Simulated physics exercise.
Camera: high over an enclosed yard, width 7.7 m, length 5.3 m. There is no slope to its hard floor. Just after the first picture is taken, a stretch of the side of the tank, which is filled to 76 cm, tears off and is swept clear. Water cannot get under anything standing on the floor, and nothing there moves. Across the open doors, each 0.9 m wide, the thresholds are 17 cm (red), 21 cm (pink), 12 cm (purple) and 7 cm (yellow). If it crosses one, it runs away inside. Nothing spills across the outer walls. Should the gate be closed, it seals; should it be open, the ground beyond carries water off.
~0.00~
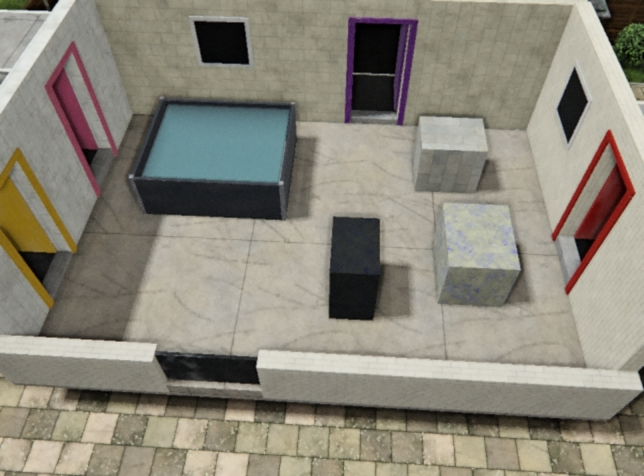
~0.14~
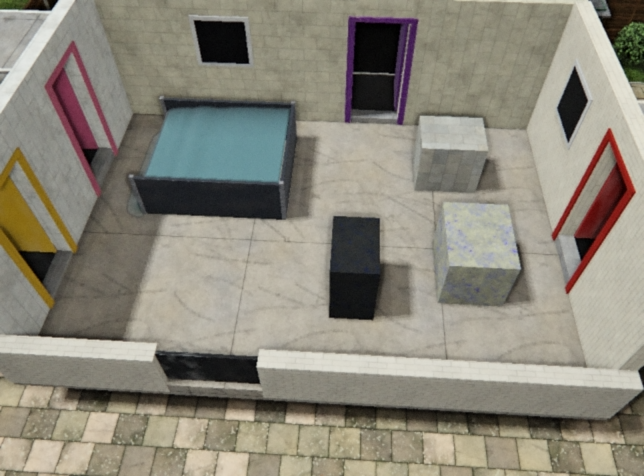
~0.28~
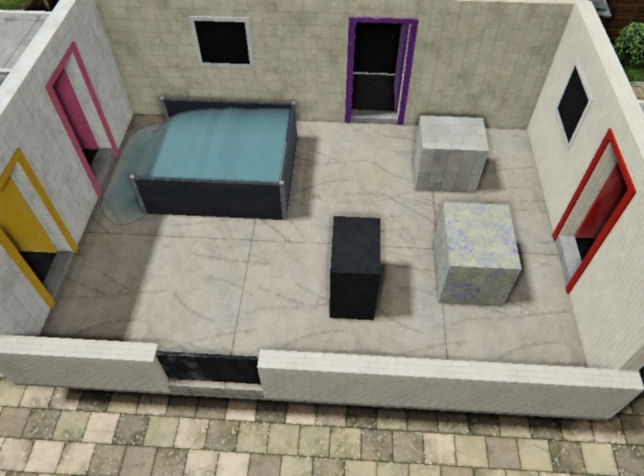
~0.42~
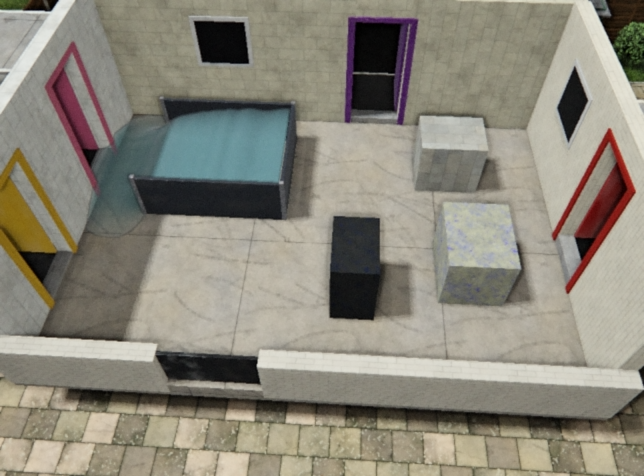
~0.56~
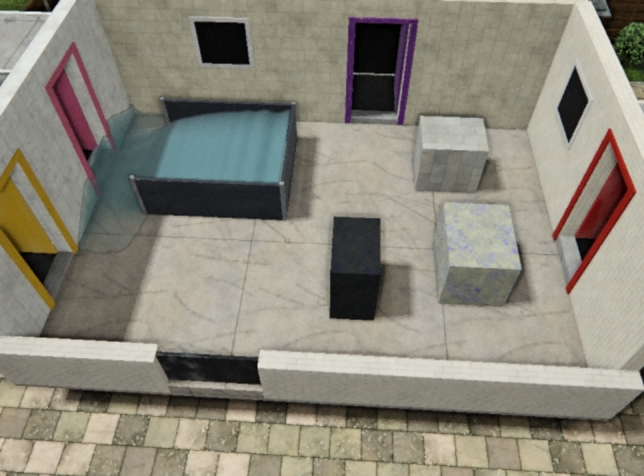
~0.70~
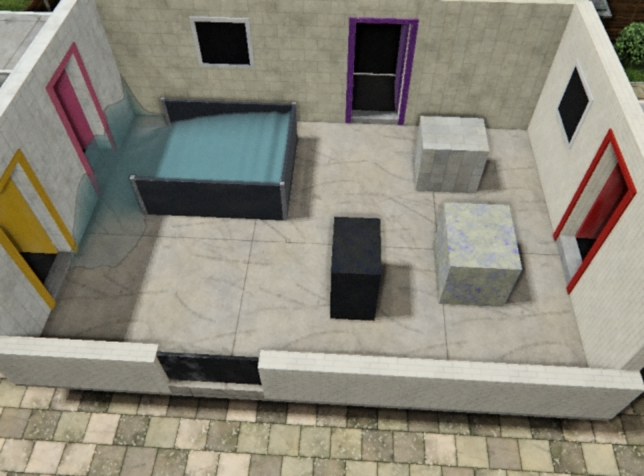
Water pouring from the open left side of a dark tank, spreading across the pale floor to the pink and yellow doorways.
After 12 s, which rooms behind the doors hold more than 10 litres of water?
In order: At the red door the water let in will remain short of the limit. At the pink door the water let in will surpass the limit. At the purple door the water let in will remain short of the limit. At the yellow door the water let in will surpass the limit.
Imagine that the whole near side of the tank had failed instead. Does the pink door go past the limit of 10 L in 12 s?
Pink: Falls short.
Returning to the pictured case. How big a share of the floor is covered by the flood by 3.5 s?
Roughly 50 % of the floor.
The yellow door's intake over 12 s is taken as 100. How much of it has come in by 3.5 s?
55 per cent, roughly.
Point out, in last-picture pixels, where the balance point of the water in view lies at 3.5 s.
Around (204, 200) in the last picture.
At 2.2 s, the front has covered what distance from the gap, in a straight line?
Some 4.2 metres from the gap.
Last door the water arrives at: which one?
The final one is the red door.
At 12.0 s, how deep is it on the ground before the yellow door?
Some 5.0 centimetres of depth.
After 1.4 s water covers 20 % of the floor and is deepest (60 cm) near (134, 117); red door not reached, pink door 55 cm at the sill, 228 L in, purple door not reached, yellow door 10 cm at the sill, 0 L in.
After 2.2 s water covers 30 % of the floor and is deepest (50 cm) near (134, 117); red door not reached, pink door 43 cm at the sill, 401 L in, purple door not reached, yellow door 12 cm at the sill, 5 L in.
After 3.5 s water covers 50 % of the floor and is deepest (26 cm) near (31, 361); red door not reached, pink door 25 cm at the sill, 482 L in, purple door 8 cm at the sill, 0 L in, yellow door 9 cm at the sill, 16 L in.
After 7.0 s water covers 95 % of the floor and is deepest (20 cm) near (131, 123); red door 6 cm at the sill, 0 L in, pink door 17 cm at the sill, 488 L in, purple door 3 cm at the sill, 0 L in, yellow door 9 cm at the sill, 23 L in.
After 12.0 s water covers 100 % of the floor and is deepest (14 cm) near (474, 129); red door 7 cm at the sill, 0 L in, pink door 8 cm at the sill, 489 L in, purple door 6 cm at the sill, 0 L in, yellow door 5 cm at the sill, 28 L in.
